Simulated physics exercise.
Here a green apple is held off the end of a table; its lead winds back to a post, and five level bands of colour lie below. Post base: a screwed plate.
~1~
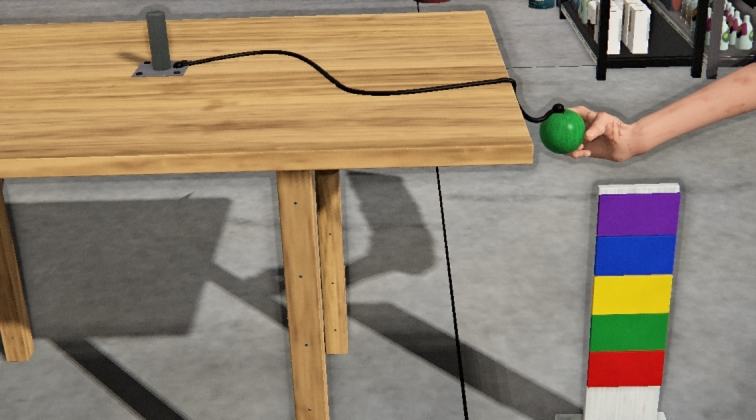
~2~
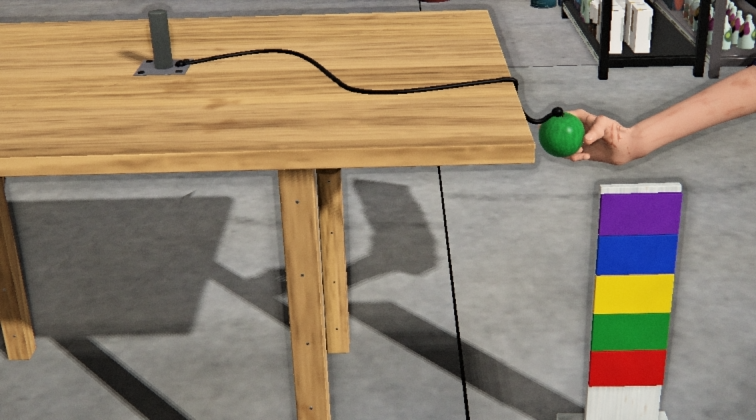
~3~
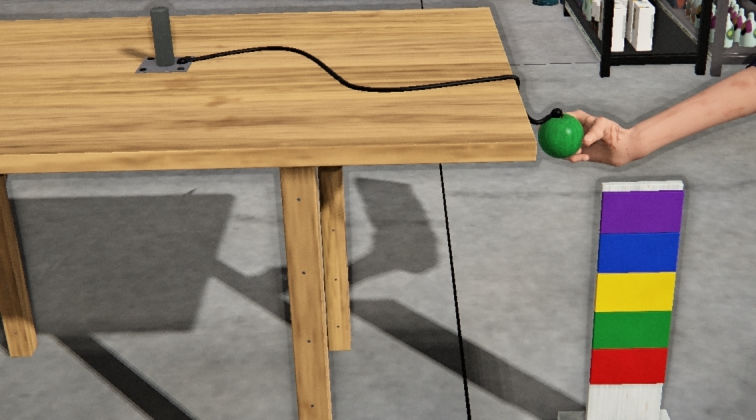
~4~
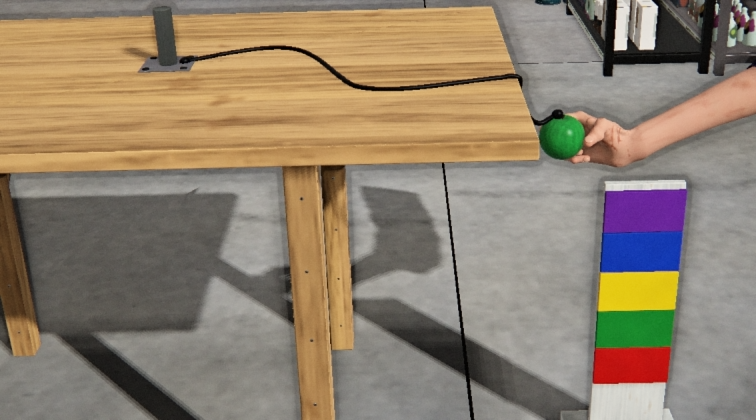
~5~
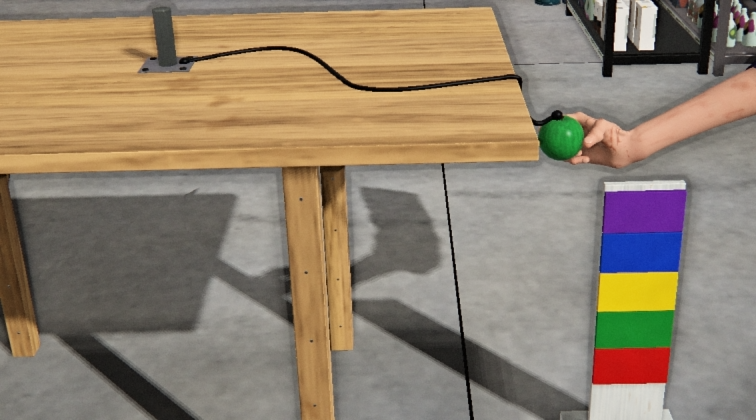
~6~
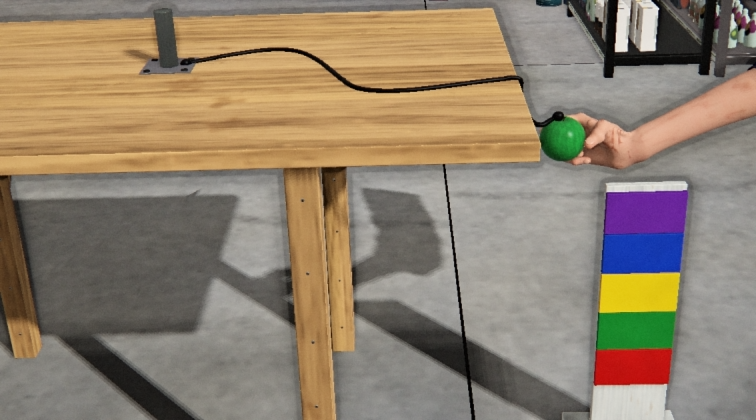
In this clip, a hand at the right holds a green ball off the end of a wooden table, its black cord winding back to a post, above five coloured bands; apart from slight shifts in view, nothing visibly moves.
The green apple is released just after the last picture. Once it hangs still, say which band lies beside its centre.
It is the blue band.
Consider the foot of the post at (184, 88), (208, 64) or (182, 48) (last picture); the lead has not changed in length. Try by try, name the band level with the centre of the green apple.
Taking each post in turn, it's yellow, then yellow, then blue.
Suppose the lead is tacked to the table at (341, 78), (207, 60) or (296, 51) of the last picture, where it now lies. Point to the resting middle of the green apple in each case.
Near (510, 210), (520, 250) and (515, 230).
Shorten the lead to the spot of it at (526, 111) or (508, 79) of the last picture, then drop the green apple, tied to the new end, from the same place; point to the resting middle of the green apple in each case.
Try by try, around (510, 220) and (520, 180).
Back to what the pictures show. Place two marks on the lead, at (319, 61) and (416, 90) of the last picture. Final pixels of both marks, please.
They end up around (349, 67) and around (509, 70).
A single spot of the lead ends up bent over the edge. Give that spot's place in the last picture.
Close to (423, 89).
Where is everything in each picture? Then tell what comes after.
The first frame shows green apple (562, 132); purple (639, 216); blue (635, 257); yellow (632, 296); green (629, 334); red (626, 370).
The second frame shows green apple (561, 135); lead through (221, 57) (297, 54) (333, 78) (403, 92) (491, 82).
The third frame shows green apple (560, 136).
The fourth frame shows green apple (562, 137); lead through (226, 54) (301, 51) (337, 75) (407, 89) (495, 79).
The fifth frame shows green apple (561, 138).
The sixth frame shows green apple (562, 139); lead through (226, 56) (302, 53) (338, 76) (408, 91) (496, 80).
Soon after, apple near (473, 242); level with blue.
After that, apple near (518, 253); level with blue.
In the end, apple near (521, 255); level with blue. Its centre hangs level with the blue band.
